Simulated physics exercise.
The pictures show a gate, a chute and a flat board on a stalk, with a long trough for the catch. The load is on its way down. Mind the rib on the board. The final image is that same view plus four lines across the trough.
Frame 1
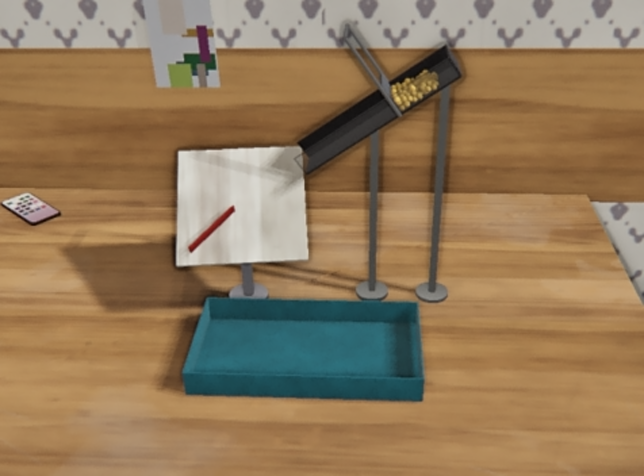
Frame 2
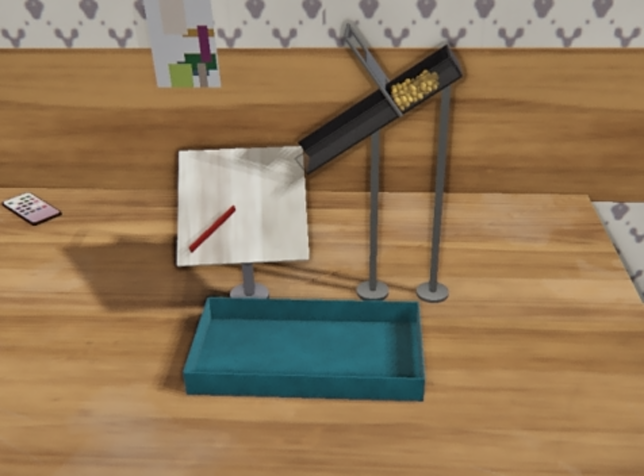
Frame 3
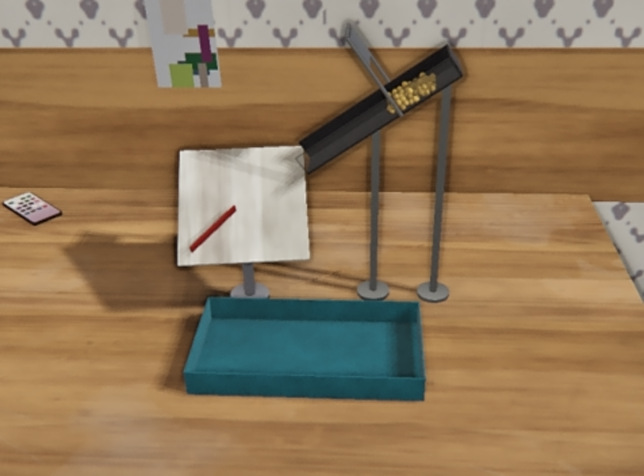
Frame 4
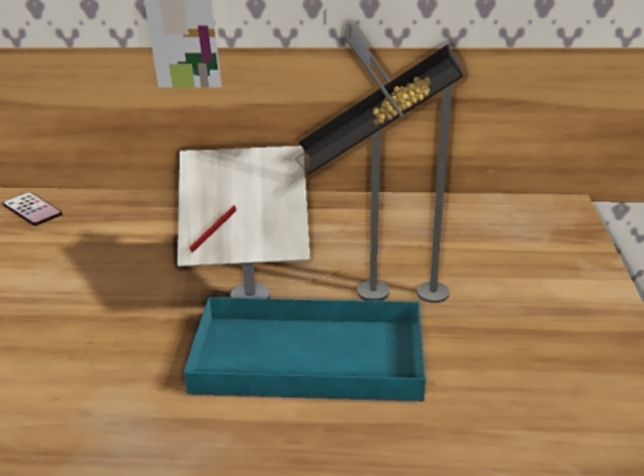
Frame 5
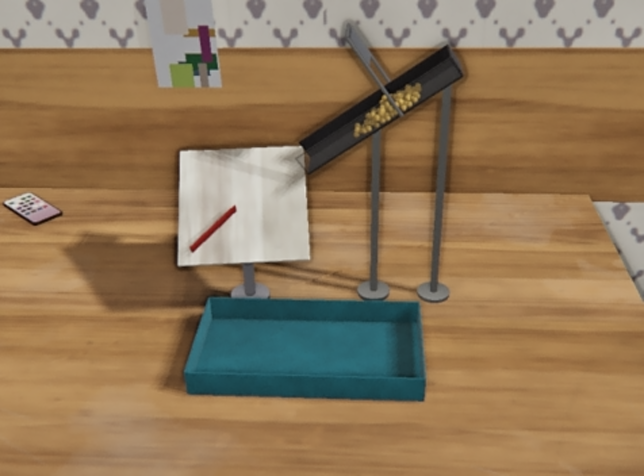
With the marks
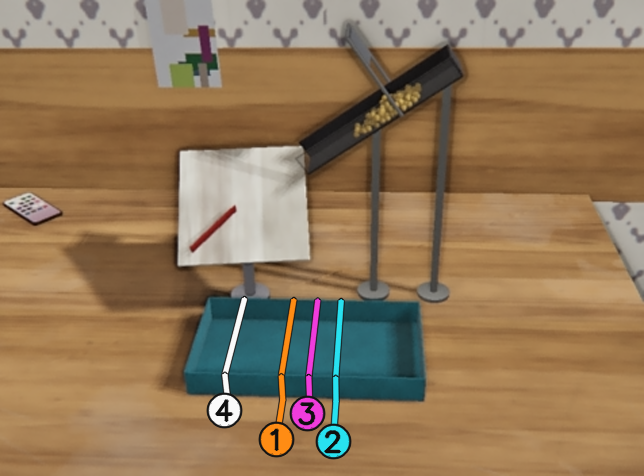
Puffed corn balls slide down and left along the dark sloping chute beneath the raised gate.
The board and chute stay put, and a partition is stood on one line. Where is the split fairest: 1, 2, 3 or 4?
Line 4.
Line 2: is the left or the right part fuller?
More lands on the left.
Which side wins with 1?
The left side.
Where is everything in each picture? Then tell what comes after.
The first picture shows load behind the gate at (411, 90), puffed corn balls; lip of the chute at (308, 166), sloping gently.
The second picture shows middle of the board at (242, 203), tilted fairly steeply; middle of its low edge at (243, 262); of its high edge at (241, 149).
The third picture shows front corners of the trough at (184, 372) and (425, 379), empty; front of the load at (390, 108).
The fourth picture shows middle of the load at (400, 99); its front at (377, 122), about a quarter of the way to the lip; rib from (235, 205) to (190, 248).
The fifth picture shows middle of the load at (390, 108); its front at (357, 135), about half of the way to the lip.
On the marked copy, line 1 crosses the front rim at (281, 375); line 2 crosses the front rim at (335, 376); line 3 crosses the front rim at (308, 376); line 4 crosses the front rim at (225, 373).
With 1, of what is caught, nearly all on the left of the divider, a stray few on the right.
With 2, of what is caught, all on the left of the divider, none on the right.
With 3, of what is caught, all on the left of the divider, none on the right.
With 4, of what is caught, about half on the left of the divider, about half on the right.
